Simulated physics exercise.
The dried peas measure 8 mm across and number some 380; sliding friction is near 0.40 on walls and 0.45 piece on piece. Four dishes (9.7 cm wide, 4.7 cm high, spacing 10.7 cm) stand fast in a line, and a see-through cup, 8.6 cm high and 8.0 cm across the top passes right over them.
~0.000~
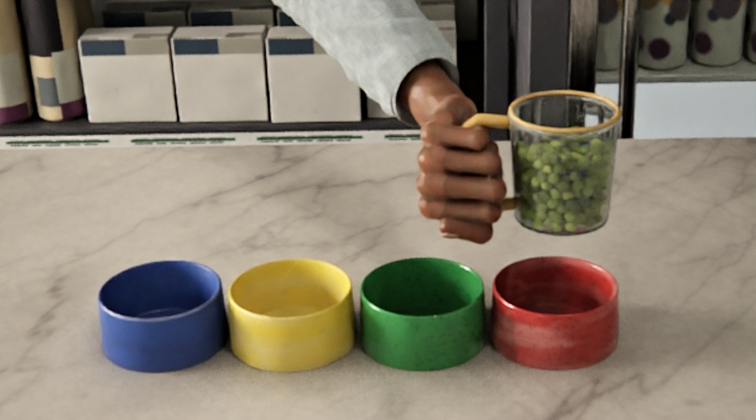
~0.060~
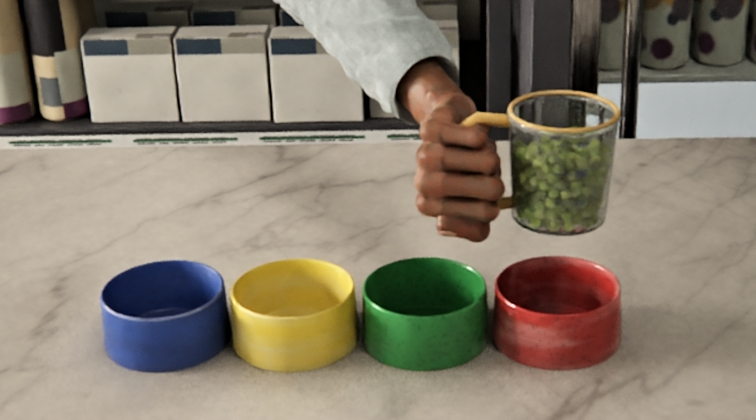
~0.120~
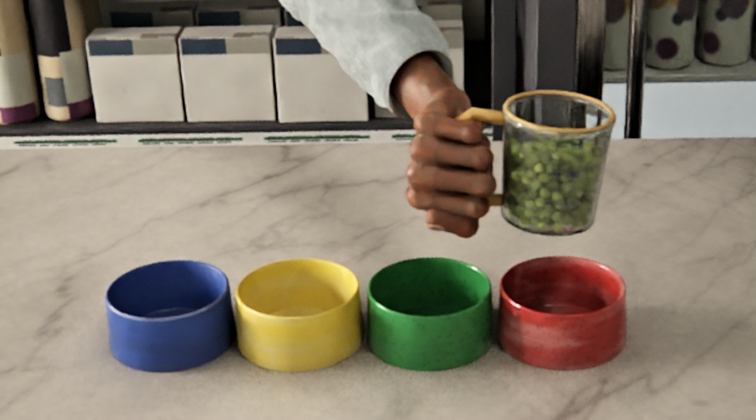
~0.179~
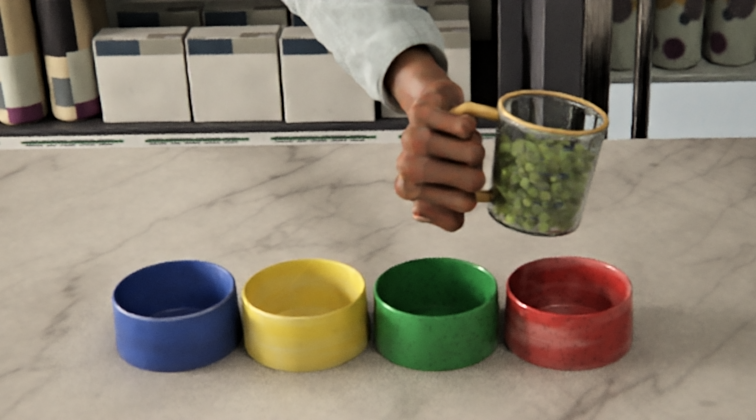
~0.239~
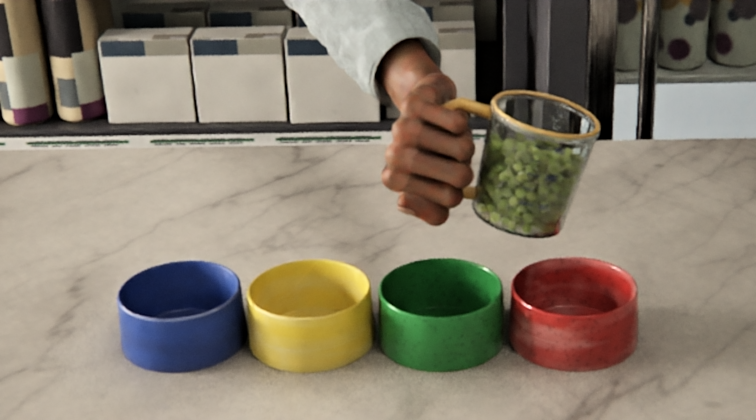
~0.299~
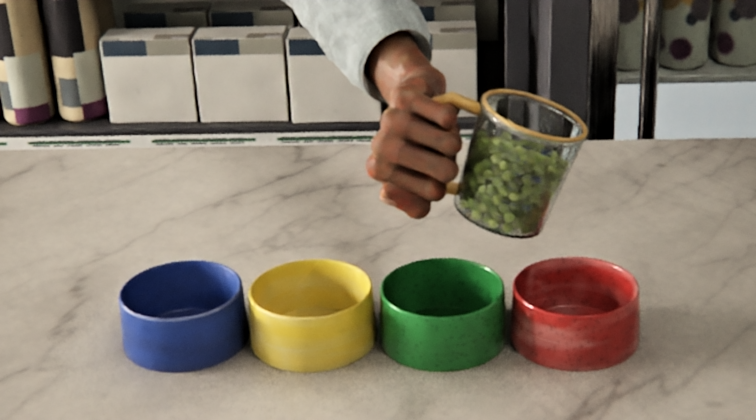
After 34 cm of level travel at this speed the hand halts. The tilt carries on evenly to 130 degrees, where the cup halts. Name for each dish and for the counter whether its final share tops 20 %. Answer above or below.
Red below, blue above, green below, yellow above, counter below.
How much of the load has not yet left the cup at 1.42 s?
About 80 per cent.
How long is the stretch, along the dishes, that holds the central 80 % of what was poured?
About 14 cm.
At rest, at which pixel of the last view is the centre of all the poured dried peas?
Near (232, 323).
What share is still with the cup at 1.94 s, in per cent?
About 0 per cent.
Then, at 0.97 s, tilt 71 degrees; cup holds 100 %.
After 1.42 s, tilt 106 degrees; cup holds 80 %, yellow 15 %.
After 1.94 s, tilt 130 degrees; cup holds 0 %, blue 50 %, yellow 40 %.
At rest (2.6 s), red 0 %, blue 50 %, green 0 %, yellow 40 %, counter 10 %.
